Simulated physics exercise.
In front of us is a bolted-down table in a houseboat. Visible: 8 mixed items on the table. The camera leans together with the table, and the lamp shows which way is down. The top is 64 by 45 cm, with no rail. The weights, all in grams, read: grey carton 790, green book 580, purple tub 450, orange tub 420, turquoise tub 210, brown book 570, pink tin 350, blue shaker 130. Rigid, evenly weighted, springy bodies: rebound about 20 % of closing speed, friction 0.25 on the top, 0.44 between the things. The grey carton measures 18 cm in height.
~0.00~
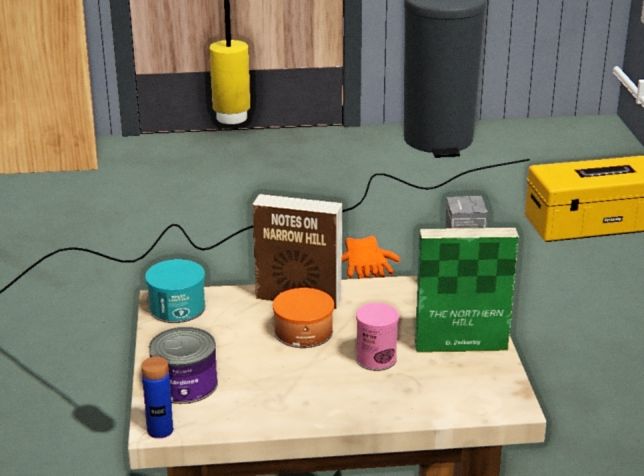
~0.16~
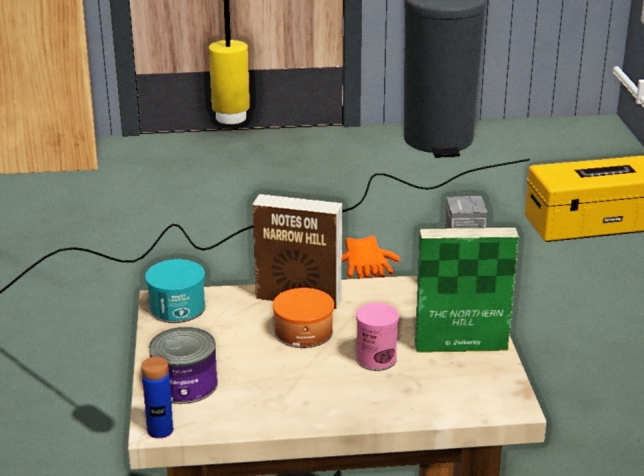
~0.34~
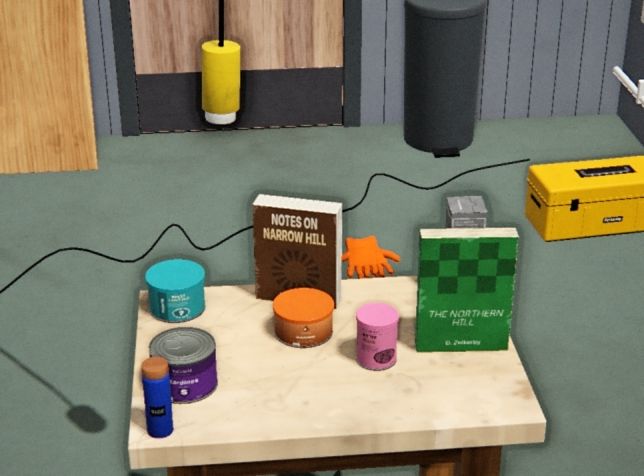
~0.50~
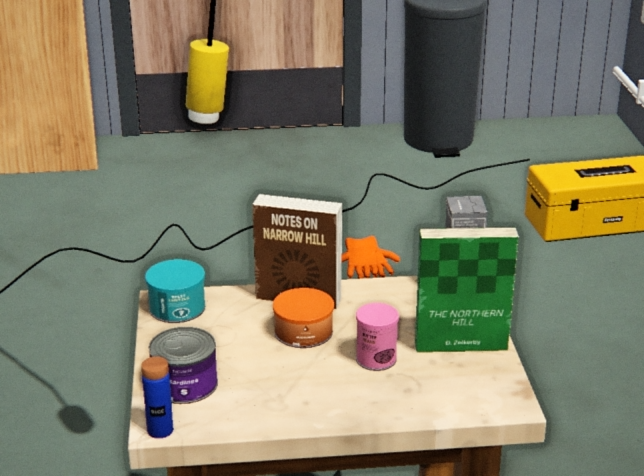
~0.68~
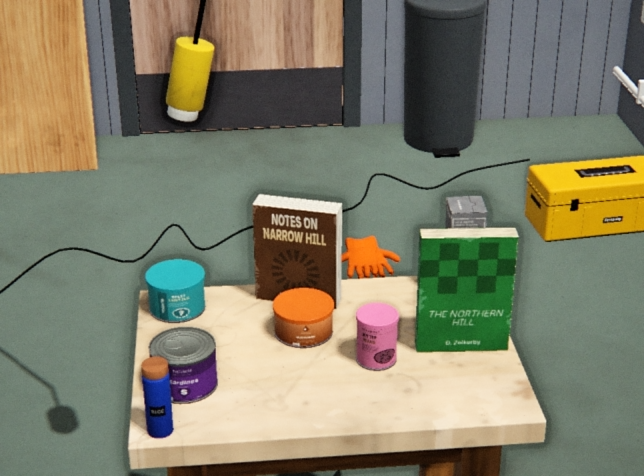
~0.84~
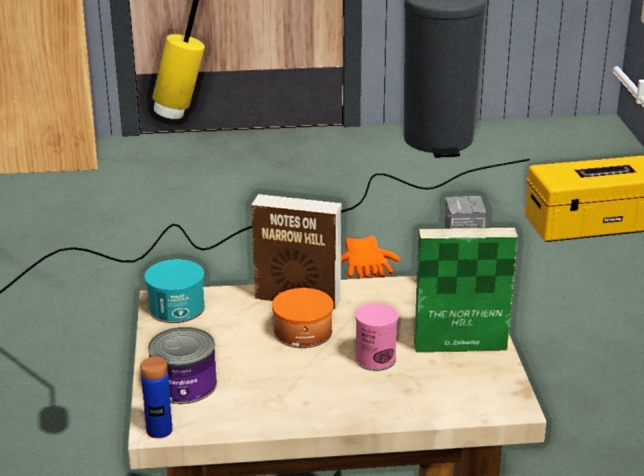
At first, a yellow lamp hangs straight down behind a pale table holding books, tubs, a tin and a blue shaker. Then the lamp swings gradually to the left, its cord slanting, and the shadow on the floor shifts left too, while the items on the table stay practically still.
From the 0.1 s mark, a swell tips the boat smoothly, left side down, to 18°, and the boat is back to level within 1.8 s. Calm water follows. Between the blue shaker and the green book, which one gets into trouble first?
Of the two named, the first.
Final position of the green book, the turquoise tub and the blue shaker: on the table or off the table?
Observed: Green book remains in bounds; turquoise tub exits its support; blue shaker exits its support.
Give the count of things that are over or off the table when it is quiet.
That makes 3.
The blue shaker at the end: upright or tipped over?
Here's what happens: The blue shaker comes down.
By 1.34 s, heel 12°, left side down; purple tub, turquoise tub and blue shaker now off the table; green book 9 cm from its spot near (414, 294); grey carton 9 cm from its spot.
By 1.54 s, heel 6°, left side down; green book 13 cm from its spot near (392, 295); grey carton 13 cm from its spot; brown book 13 cm from its spot.
By 1.84 s, boat level; green book 13 cm from its spot near (390, 296); grey carton 13 cm from its spot; brown book 13 cm from its spot.
When it is over (2.4 s), off the table, purple tub, turquoise tub and blue shaker; not toppled but over 5 cm from the start, grey carton, green book, orange tub, brown book and pink tin. End places, in pixels of the last picture, green book near (390, 296). Blue shaker went at 1.20 s; green book was never lost.
